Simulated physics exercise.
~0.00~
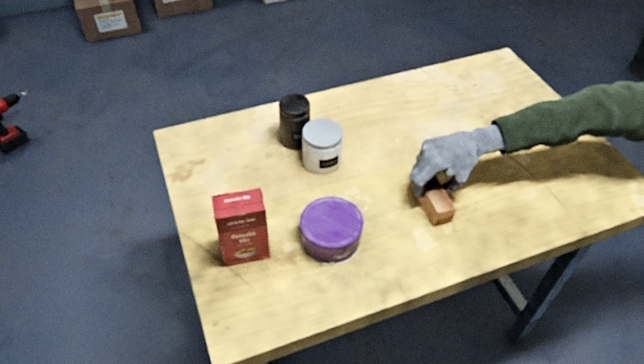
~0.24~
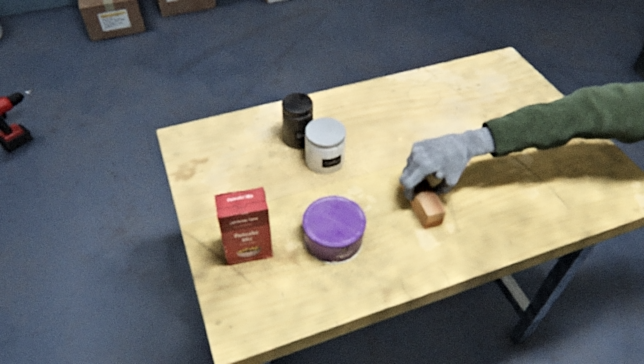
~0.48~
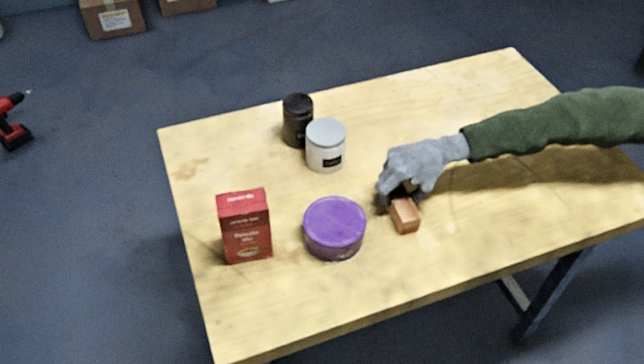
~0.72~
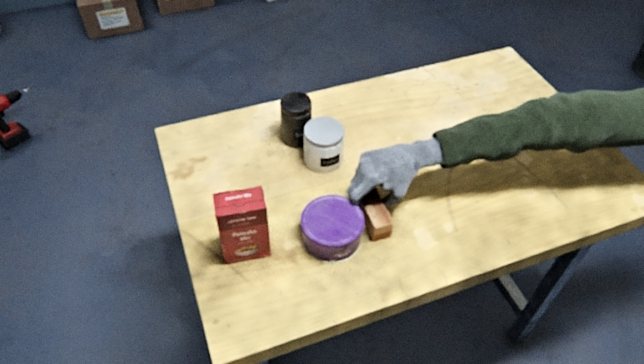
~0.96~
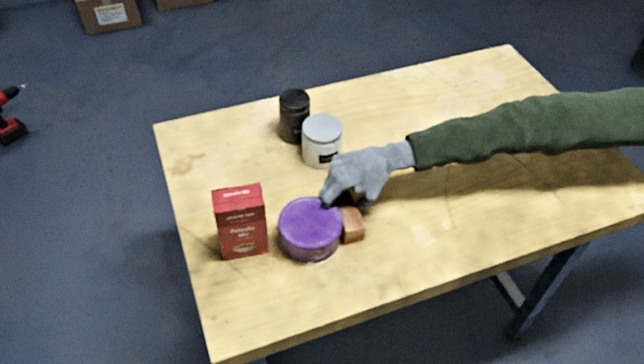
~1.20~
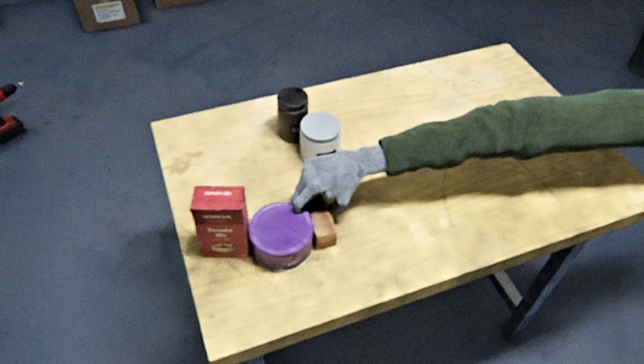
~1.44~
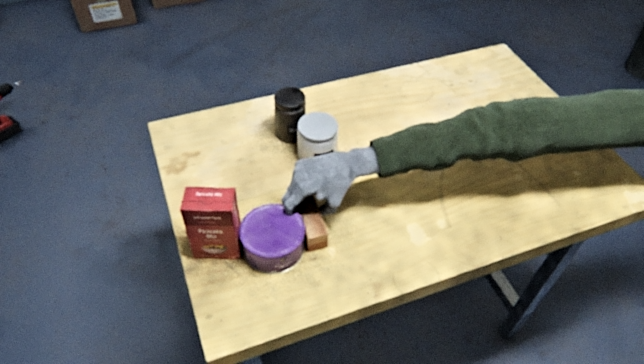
A gloved hand slid a small wooden block left across a table until it met a purple tub, then pushed the tub into a red packet, shifting both a little; the packet stayed upright, and the white and black jars stayed put.
